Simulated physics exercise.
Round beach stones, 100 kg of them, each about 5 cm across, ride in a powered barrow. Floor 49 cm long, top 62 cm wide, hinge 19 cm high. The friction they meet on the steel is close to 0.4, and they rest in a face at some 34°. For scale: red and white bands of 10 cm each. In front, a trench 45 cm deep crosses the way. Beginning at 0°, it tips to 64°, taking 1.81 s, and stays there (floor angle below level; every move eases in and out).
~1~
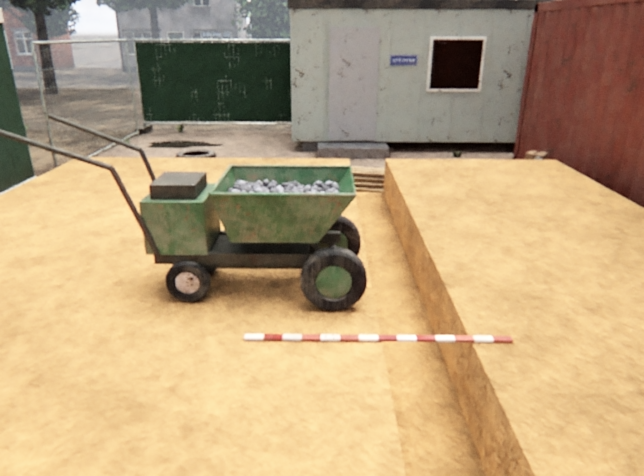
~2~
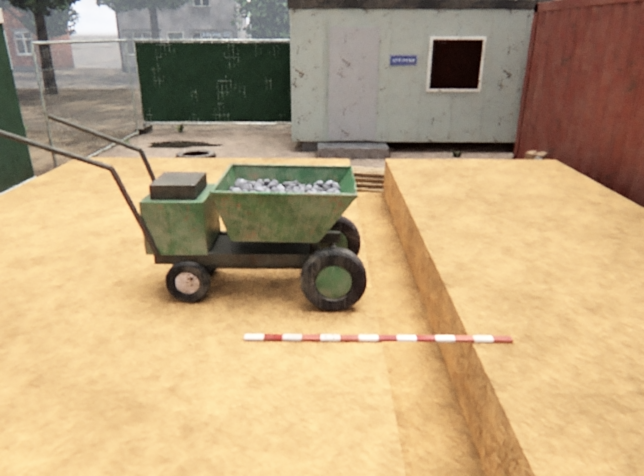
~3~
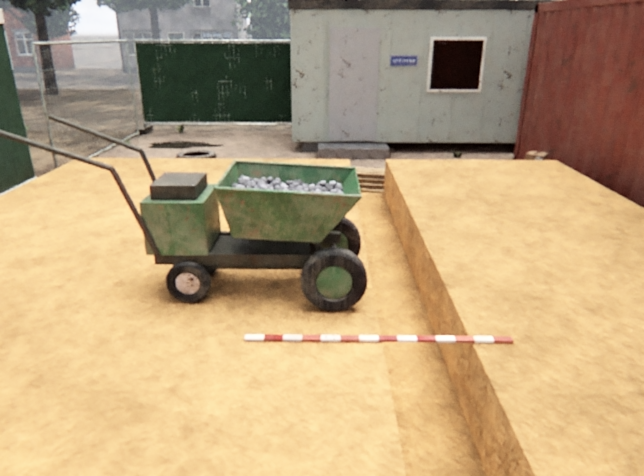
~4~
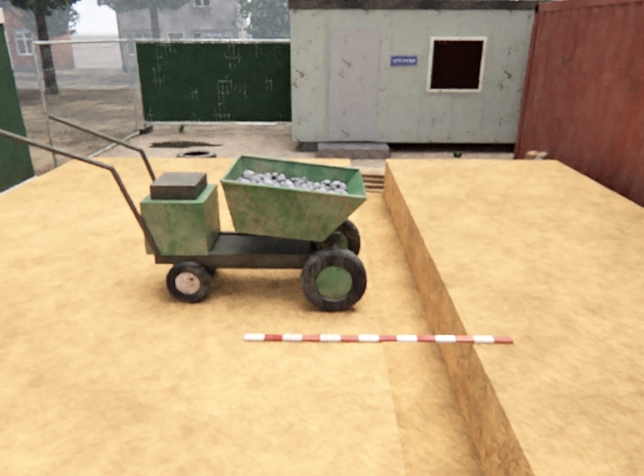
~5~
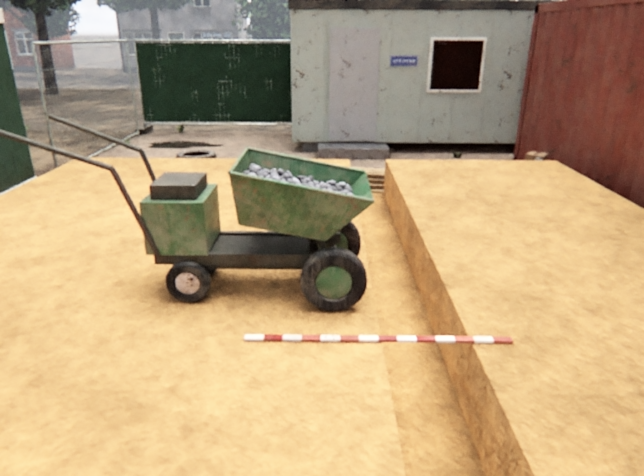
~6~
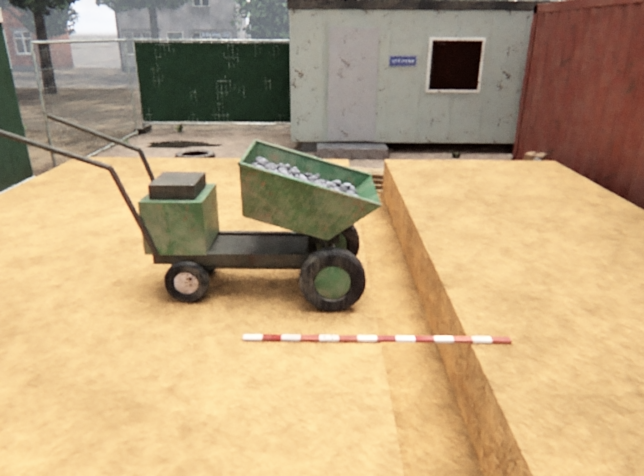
In a sandy yard, a green barrow's stone-filled tray slowly tilts down toward the right.
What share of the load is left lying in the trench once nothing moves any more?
About 65 per cent.
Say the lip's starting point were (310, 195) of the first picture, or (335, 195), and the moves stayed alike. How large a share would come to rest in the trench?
The first start gives about 95 per cent, the second about 85.
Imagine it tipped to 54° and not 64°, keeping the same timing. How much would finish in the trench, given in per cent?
I'd expect around 35 in a hundred.
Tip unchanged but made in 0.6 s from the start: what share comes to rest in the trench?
Estimate: About 45 %.
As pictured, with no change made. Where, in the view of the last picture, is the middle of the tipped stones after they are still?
Their centre sits close to (429, 336).
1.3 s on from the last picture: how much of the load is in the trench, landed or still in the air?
Close to 20 per cent has got there by then.
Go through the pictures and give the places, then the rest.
In the first frame, lip at (356, 195), floor tilted 0°, highest stones at (281, 187).
In the second frame, lip at (357, 196), floor tilted 1°, highest stones at (279, 187).
In the third frame, the tray is at 3°, its lip at (361, 197); the top of the load is at (266, 185).
In the fourth frame, the tray is at 7°, its lip at (367, 199); the top of the load is at (252, 178).
In the fifth frame, lip at (374, 202), floor tilted 11°, highest stones at (256, 172).
In the sixth frame, the tray is at 16°, its lip at (381, 205); the top of the load is at (263, 165).
Then, 0.8 s after the last picture the floor is at 54°, 100 % in the tray; the foremost stones are at (412, 232).
Then, 1.3 s after the last picture the floor is at 64°, 64 % in the tray, 20 % in the trench, 16 % past the trench; the foremost stones are at (490, 283).
Then, 1.7 s after the last picture the floor is at 64°, 38 % in the tray, 30 % in the trench, 32 % past the trench; the foremost stones are at (540, 282).
Then, 3.6 s after the last picture the floor is at 64°, 3 % in the tray, 65 % in the trench, 32 % past the trench; the foremost stones are at (572, 284).
